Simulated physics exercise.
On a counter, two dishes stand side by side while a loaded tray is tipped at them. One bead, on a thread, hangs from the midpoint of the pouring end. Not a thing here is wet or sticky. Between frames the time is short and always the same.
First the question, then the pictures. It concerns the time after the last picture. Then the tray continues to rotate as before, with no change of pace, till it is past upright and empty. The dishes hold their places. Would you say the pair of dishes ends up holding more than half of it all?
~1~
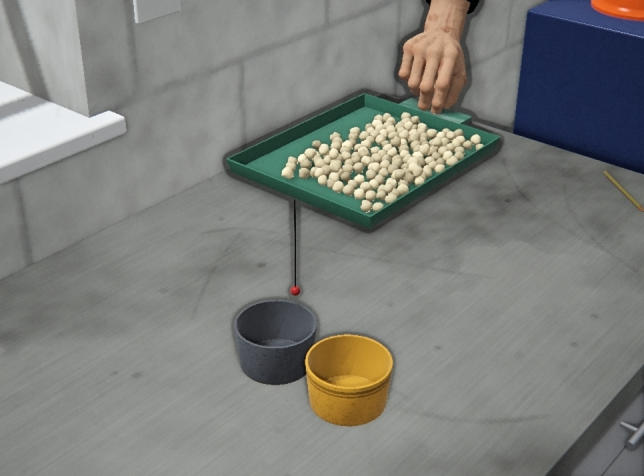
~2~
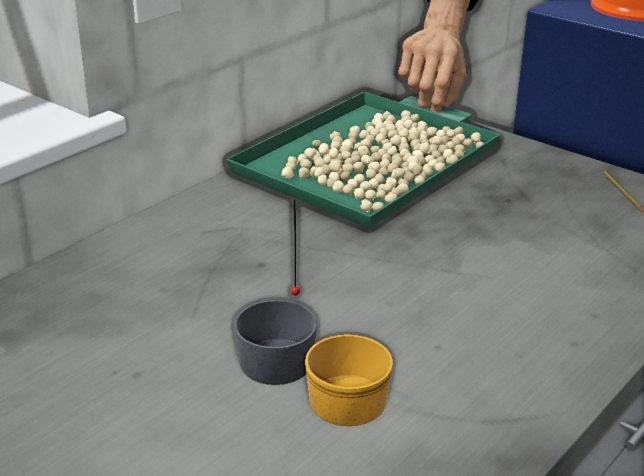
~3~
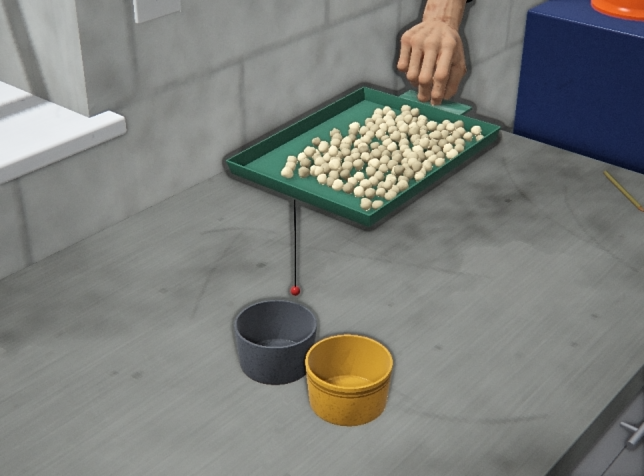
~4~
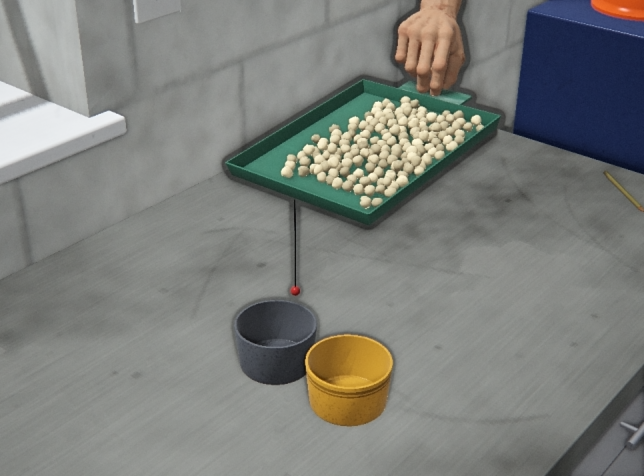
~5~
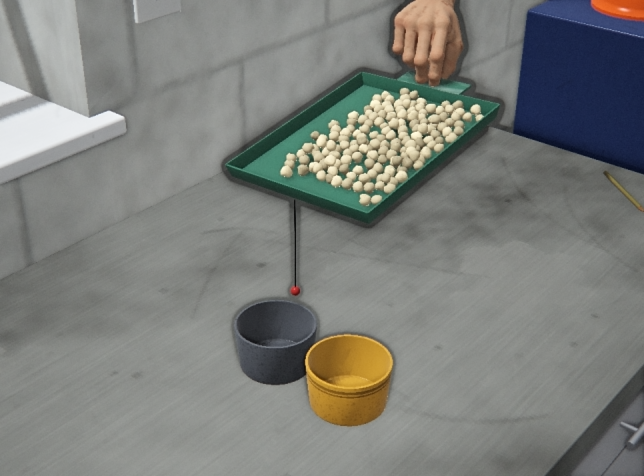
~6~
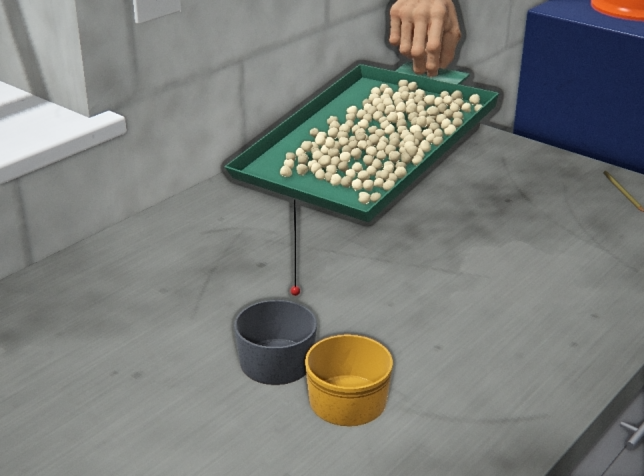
So the dishes get the minority of the load, I reckon.
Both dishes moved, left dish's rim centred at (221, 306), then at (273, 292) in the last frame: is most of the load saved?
In the first position a majority, in the second a minority.
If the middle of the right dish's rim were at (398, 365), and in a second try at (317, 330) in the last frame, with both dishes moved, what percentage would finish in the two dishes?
Around 0 and around 50 per cent, in that order.
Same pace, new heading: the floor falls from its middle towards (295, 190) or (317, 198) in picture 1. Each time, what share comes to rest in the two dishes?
Well, 40 percent for one and then 60 percent for the other.
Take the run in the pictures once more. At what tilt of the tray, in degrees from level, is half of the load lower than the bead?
110° or so.
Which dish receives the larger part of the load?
That's going to be the left-positioned one.
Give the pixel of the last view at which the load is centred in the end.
Roughly pixel (239, 343).
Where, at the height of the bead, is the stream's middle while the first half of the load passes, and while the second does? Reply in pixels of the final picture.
I'd say around (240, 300) at first, then around (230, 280).
Soon, tray tipped steeply; nearly all on the tray; a stray few outside both; a stray few in the air.
A while on, tray tipped right over; nearly all on the tray; a stray few outside both; a stray few in the air.
Towards the end, tray tipped past a quarter turn; about a third in the left dish; about two thirds outside both.
Finally, tray tipped past a quarter turn; none in the right dish; about a third in the left dish; about two thirds outside both.
